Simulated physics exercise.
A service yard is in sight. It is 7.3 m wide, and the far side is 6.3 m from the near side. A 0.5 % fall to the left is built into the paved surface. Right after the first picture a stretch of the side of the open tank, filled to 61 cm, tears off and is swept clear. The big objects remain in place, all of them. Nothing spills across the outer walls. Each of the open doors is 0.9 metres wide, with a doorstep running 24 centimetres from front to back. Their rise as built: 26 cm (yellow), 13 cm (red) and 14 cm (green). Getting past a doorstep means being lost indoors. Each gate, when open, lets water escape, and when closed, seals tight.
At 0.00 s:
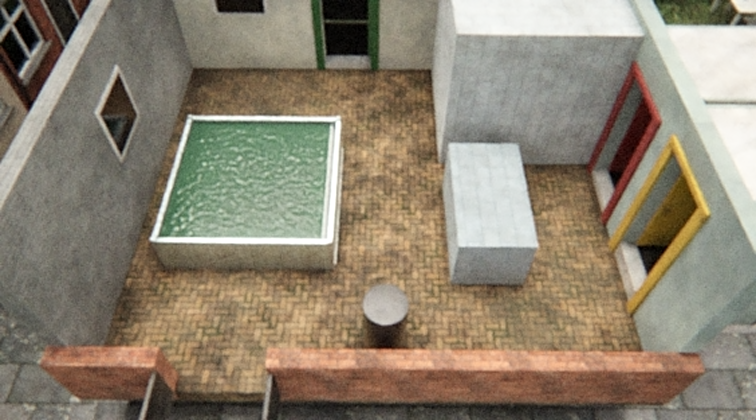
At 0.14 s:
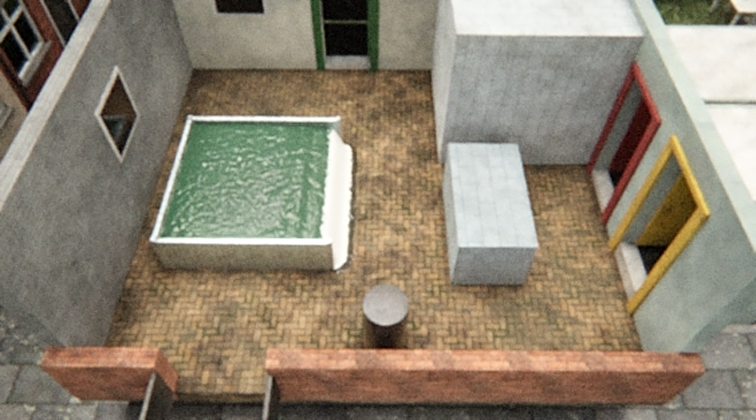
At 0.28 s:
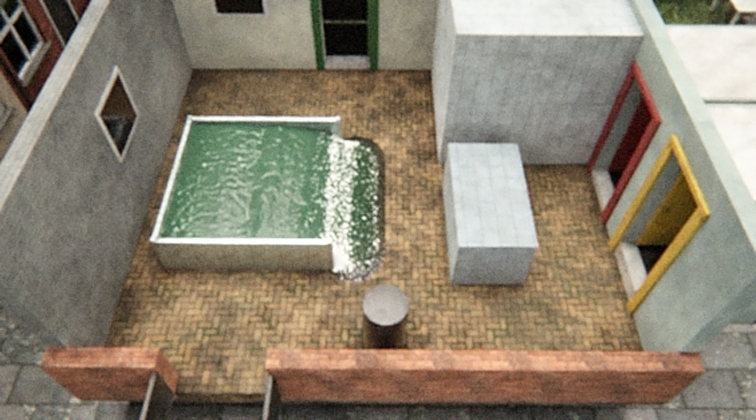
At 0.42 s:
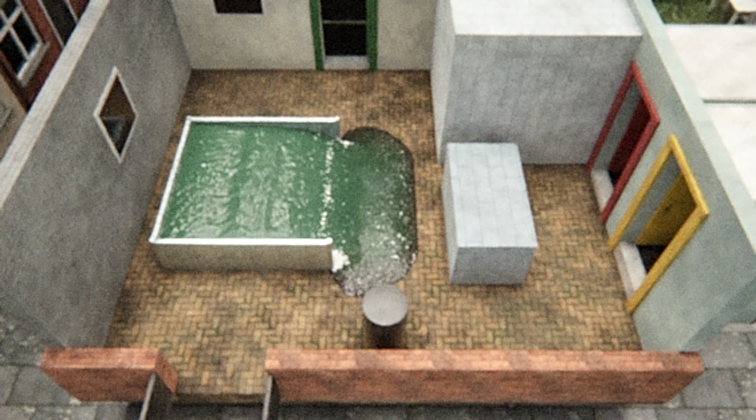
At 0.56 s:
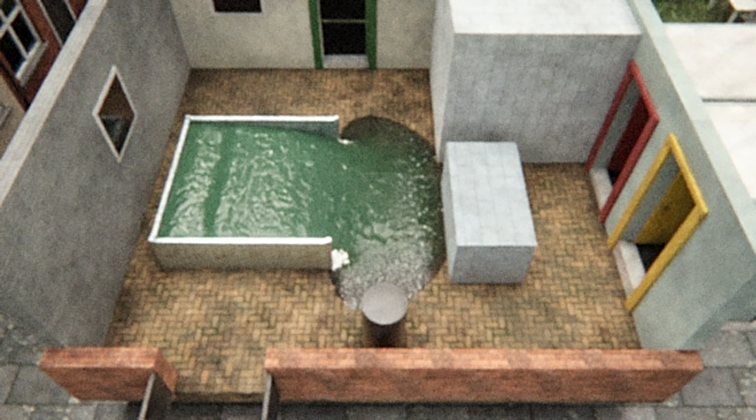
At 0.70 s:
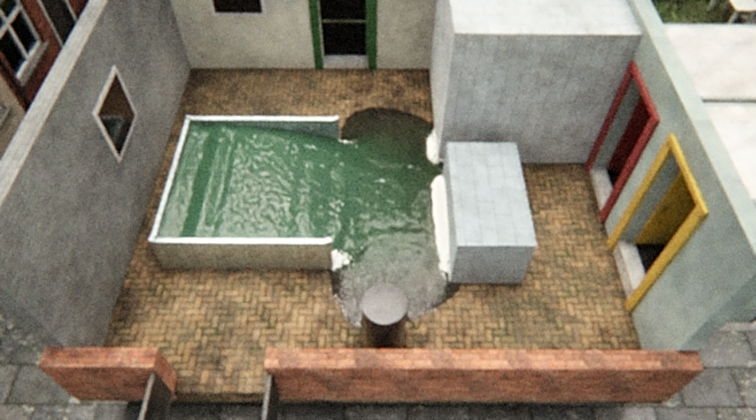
Green water burst through the right side of a raised open tank in a walled brick yard, spread across the paving, and washed around a dark round post and against a pale grey block.
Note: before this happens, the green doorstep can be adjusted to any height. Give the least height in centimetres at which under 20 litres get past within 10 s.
11.5 cm.
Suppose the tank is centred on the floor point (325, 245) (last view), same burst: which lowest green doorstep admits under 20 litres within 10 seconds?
Near 10.0 cm.
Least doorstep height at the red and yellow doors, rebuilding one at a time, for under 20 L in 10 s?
You'd want some 21 cm at red and some 13.5 cm at yellow.
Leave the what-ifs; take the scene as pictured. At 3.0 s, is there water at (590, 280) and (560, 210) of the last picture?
I'd call the first touched by the flood and the second touched by the flood.
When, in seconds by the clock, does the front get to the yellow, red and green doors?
The flood shows up at yellow at 2.4 s, at red at 1.5 s, and at green at 2.2 s.
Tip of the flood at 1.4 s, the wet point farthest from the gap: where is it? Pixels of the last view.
In the last picture, around (583, 170).
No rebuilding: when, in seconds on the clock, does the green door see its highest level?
The depth peaks at about 3.6 seconds.
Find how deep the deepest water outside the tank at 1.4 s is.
Around 43 centimetres.
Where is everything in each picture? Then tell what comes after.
In the first picture, the open tank at (255, 178) is whole and still, 61 cm deep; the green door at (346, 25) is dry.
In the second picture, water pours out at (334, 196) and has run 0.3 m, to (348, 253); about 5 cm deep outside, 61 cm at the back.
In the third picture, the gap is at (334, 197), the front 0.7 m out at (380, 246); the back of the open tank holds 61 cm.
In the fourth picture, the front is at (411, 257), 1.2 m from the gap at (334, 198); 3.4 m2 of floor is wet, 61 cm left at the back.
In the fifth picture, the front is at (445, 239), 1.8 m from the gap at (333, 197); 5.3 m2 of floor is wet, 61 cm left at the back.
In the sixth picture, the gap is at (333, 197), the front 2.4 m out at a hidden place; the back of the open tank holds 58 cm; 1.6 m in a straight line remain to the green door at (344, 25).
After 1.4 s water covers 30 % of the floor, deepest (43 cm) near (439, 212); it has not reached the green door.
After 3.0 s water covers 60 % of the floor, deepest (34 cm) near (428, 80); 15 cm at the green door, 0 litres in over its 14 cm doorstep.
After 10.0 s water covers 100 % of the floor, deepest (16 cm) near (309, 74); 10 cm at the green door, 8 litres in over its 14 cm doorstep.
At the green door as built, the water arrived by 2.2 s and peaked near 17 cm at 3.6 s.
With a doorstep of 9.5 cm, 37 litres would have come in within the 10 s; with 12.5 cm, 15 litres. So under 20 litres takes about 11.5 cm.
